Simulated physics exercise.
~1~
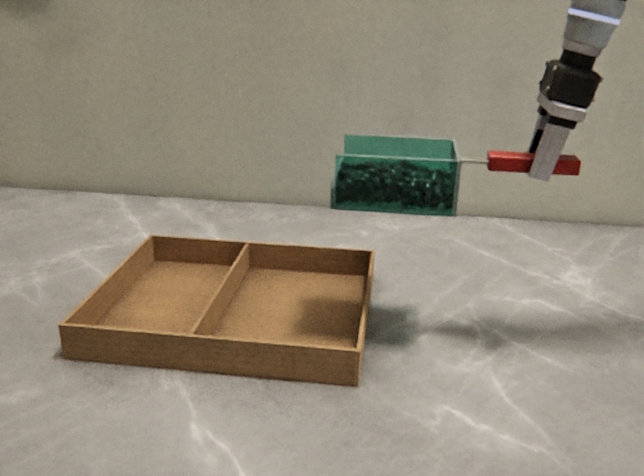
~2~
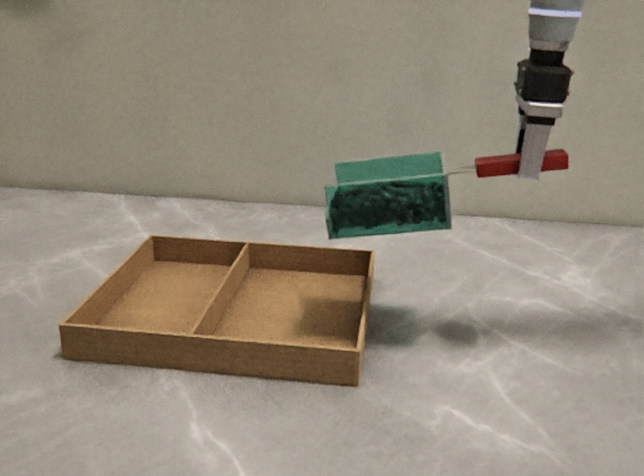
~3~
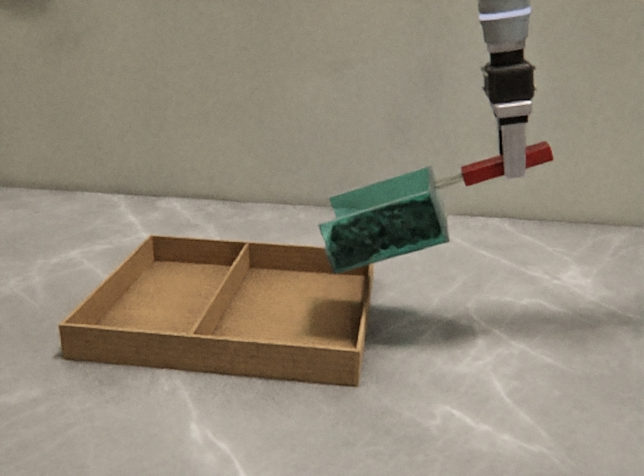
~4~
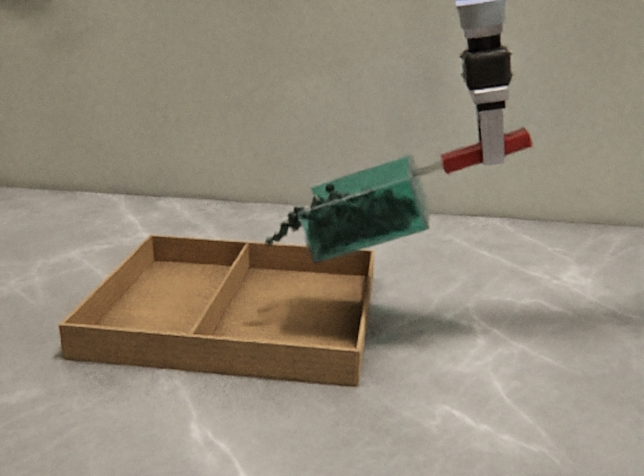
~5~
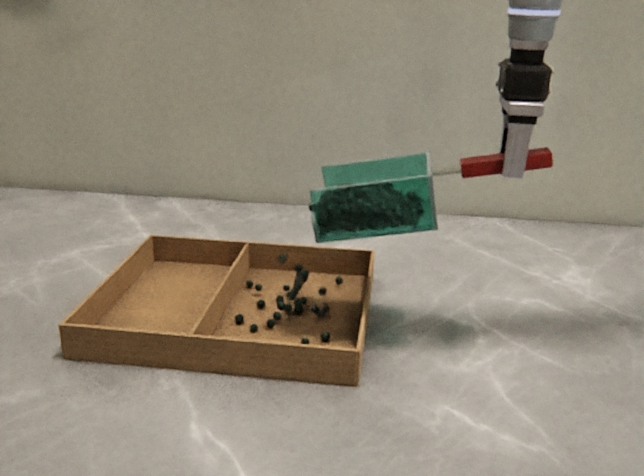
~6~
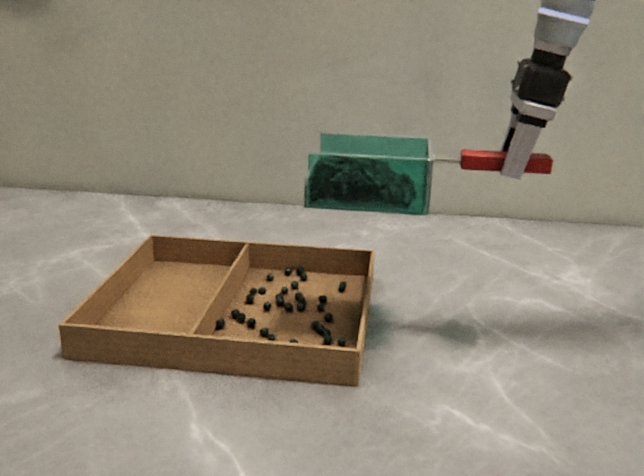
Above a divided wooden tray, a robot arm tips a green box, spills some dark beads, then levels it.
